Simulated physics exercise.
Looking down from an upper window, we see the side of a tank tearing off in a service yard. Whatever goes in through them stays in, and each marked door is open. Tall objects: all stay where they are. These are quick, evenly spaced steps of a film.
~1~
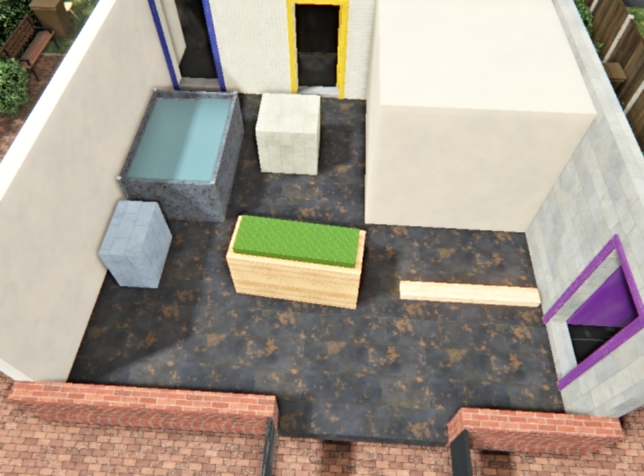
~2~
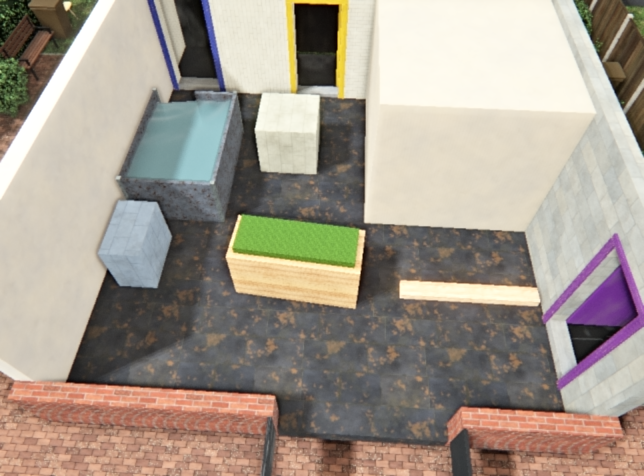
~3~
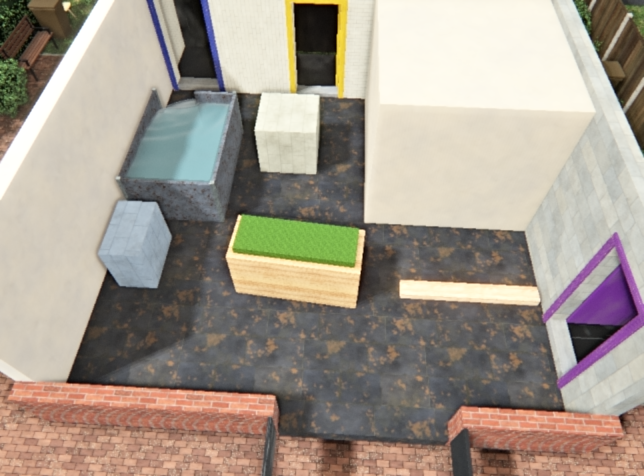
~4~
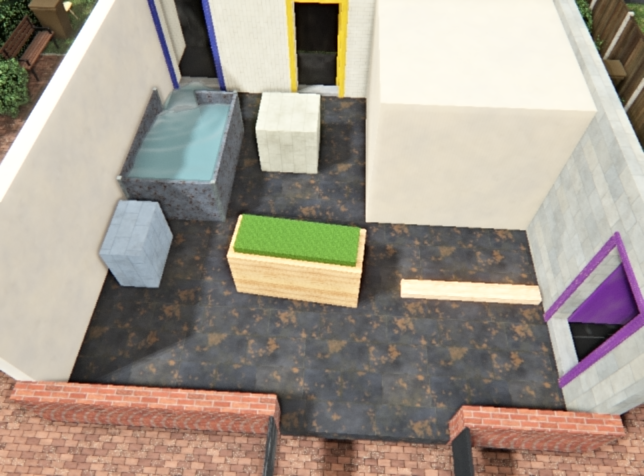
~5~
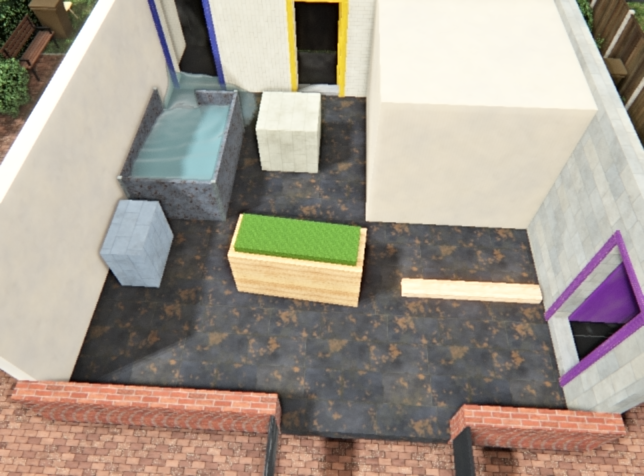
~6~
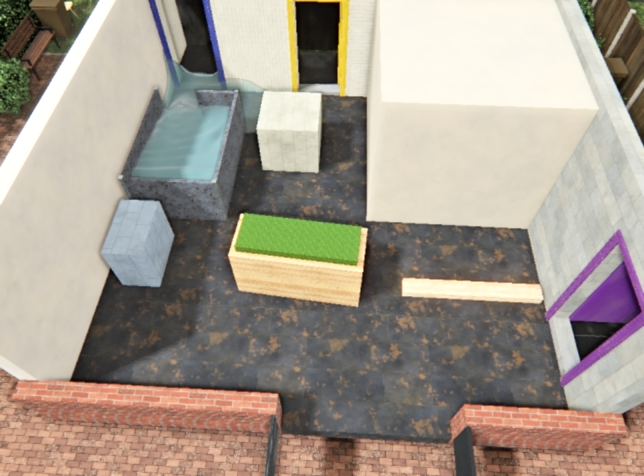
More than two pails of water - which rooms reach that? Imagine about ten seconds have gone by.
Outcome: The yellow door will get more than two buckets; the purple door will get two buckets at most; the blue door will get more than two buckets.
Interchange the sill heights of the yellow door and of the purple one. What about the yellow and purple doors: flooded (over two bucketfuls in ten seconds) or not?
The yellow one remains below the limit and the purple one remains below the limit.
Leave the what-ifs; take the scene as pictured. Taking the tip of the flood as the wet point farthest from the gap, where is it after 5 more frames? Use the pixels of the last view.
Farthest reach: About (366, 101).
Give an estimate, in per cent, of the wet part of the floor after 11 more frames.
It comes to roughly 20 in a hundred.
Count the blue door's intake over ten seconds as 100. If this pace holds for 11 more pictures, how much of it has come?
Approximately 55 per cent.
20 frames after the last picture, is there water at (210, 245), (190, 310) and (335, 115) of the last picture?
Result, in order: Unflooded / unflooded / waterlogged.
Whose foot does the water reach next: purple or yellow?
The yellow one.
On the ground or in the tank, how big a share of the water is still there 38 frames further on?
I'd say around 68 per cent.
A moment on, water covers 10 % of the floor; the yellow door wet at the sill, nothing in, the purple door not reached, the blue door far over two buckets in.
Next, water covers 20 % of the floor; the yellow door wet at the sill, nothing in, the purple door not reached, the blue door far over two buckets in.
Then, water covers 30 % of the floor; the yellow door wet at the sill, nothing in, the purple door not reached, the blue door far over two buckets in.
Later, water covers 55 % of the floor; the yellow door under two buckets in, the purple door not reached, the blue door far over two buckets in.
In the end, water covers 75 % of the floor; the yellow door over two buckets in, the purple door wet at the sill, nothing in, the blue door far over two buckets in.
